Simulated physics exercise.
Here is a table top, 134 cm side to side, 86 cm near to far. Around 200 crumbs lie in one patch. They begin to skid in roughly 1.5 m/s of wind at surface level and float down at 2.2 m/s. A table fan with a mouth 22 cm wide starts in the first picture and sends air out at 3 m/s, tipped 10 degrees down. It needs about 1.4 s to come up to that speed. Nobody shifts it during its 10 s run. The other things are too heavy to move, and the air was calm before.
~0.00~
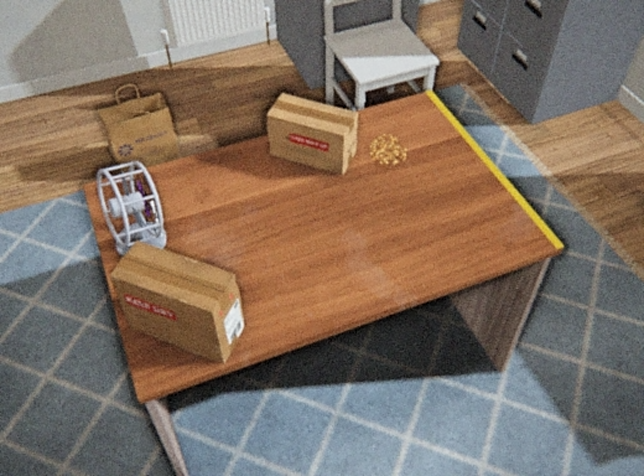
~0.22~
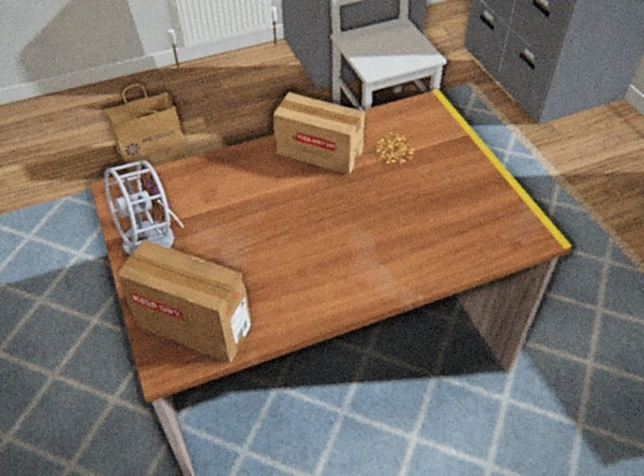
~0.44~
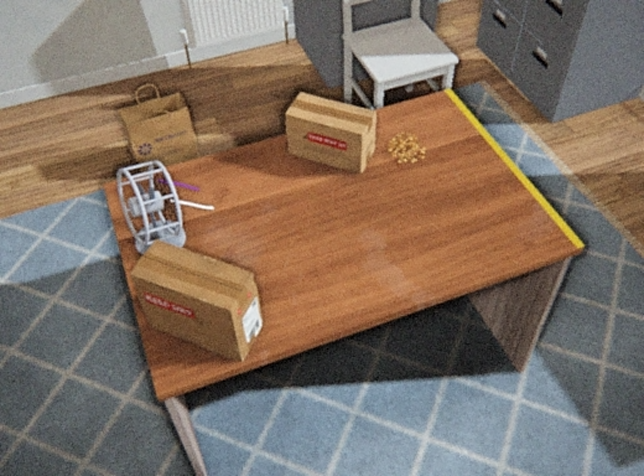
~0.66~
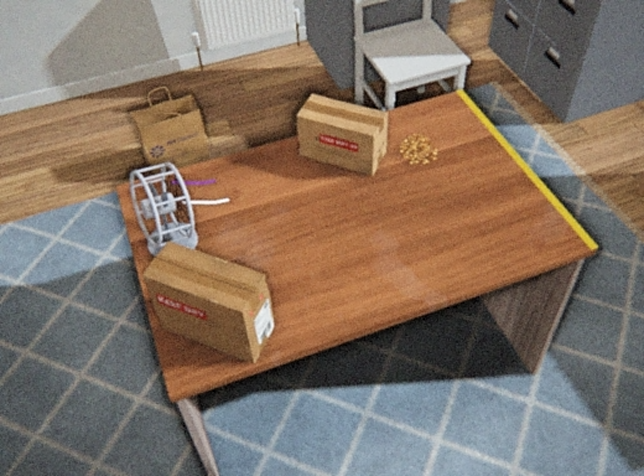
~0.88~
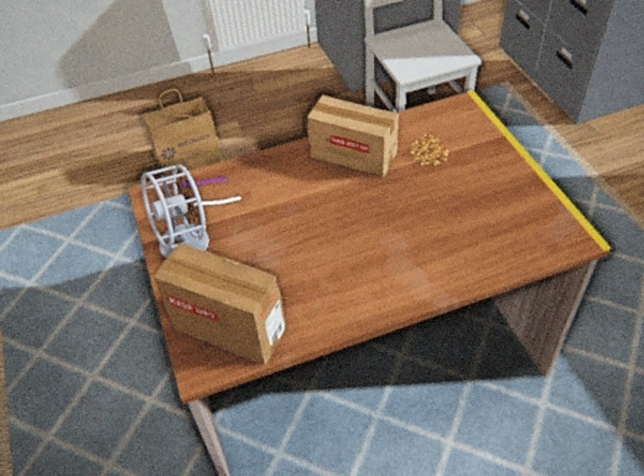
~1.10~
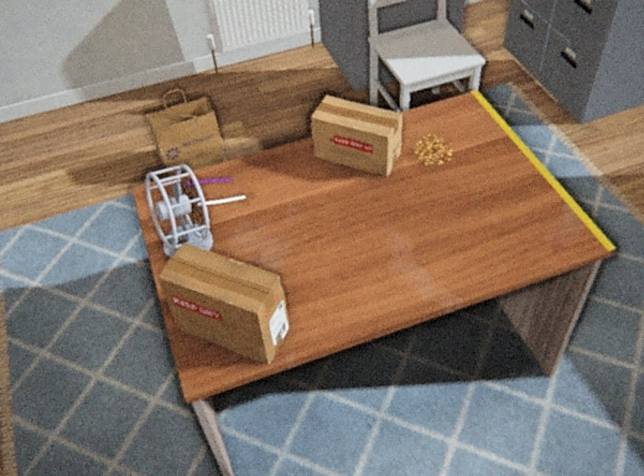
A pale grey fan blows on a brown table over a blue rug, seen from above at an angle. Two brown boxes sit front left and at the back beside a patch of golden crumbs, with a yellow right edge and a white chair behind. Pale and purple ribbons stretch rightward from the fan, the crumbs stay still, and the view drifts slightly left, sliding everything right.
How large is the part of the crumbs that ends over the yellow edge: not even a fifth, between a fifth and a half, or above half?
By then less than a fifth are over the yellow edge.
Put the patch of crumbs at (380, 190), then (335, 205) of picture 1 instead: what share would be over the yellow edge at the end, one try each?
In turn about 90 %, 90 %.
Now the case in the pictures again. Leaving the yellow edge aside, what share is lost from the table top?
About 0 %.
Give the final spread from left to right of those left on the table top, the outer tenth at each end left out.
About 10 cm.
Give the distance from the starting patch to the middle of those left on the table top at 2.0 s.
Roughly 0 cm.
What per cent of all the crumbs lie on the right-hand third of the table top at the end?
Near 100 %.
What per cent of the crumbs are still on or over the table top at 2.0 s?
Some 100 per cent.
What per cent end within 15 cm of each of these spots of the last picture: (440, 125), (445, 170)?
In turn about 30 %, 90 %.
After 2.0 s, 0 % are over the yellow edge; the middle of those still in play is near (432, 148); 24 % have settled or left.
After 3.2 s, 0 % are over the yellow edge; the middle of those still in play is near (432, 148); 26 % have settled or left.
After 5.5 s, 0 % are over the yellow edge; the middle of those still in play is near (430, 151); 30 % have settled or left.
After 10.0 s, at the end, 0 % are over the yellow edge; the middle of those still in play is near (430, 151).
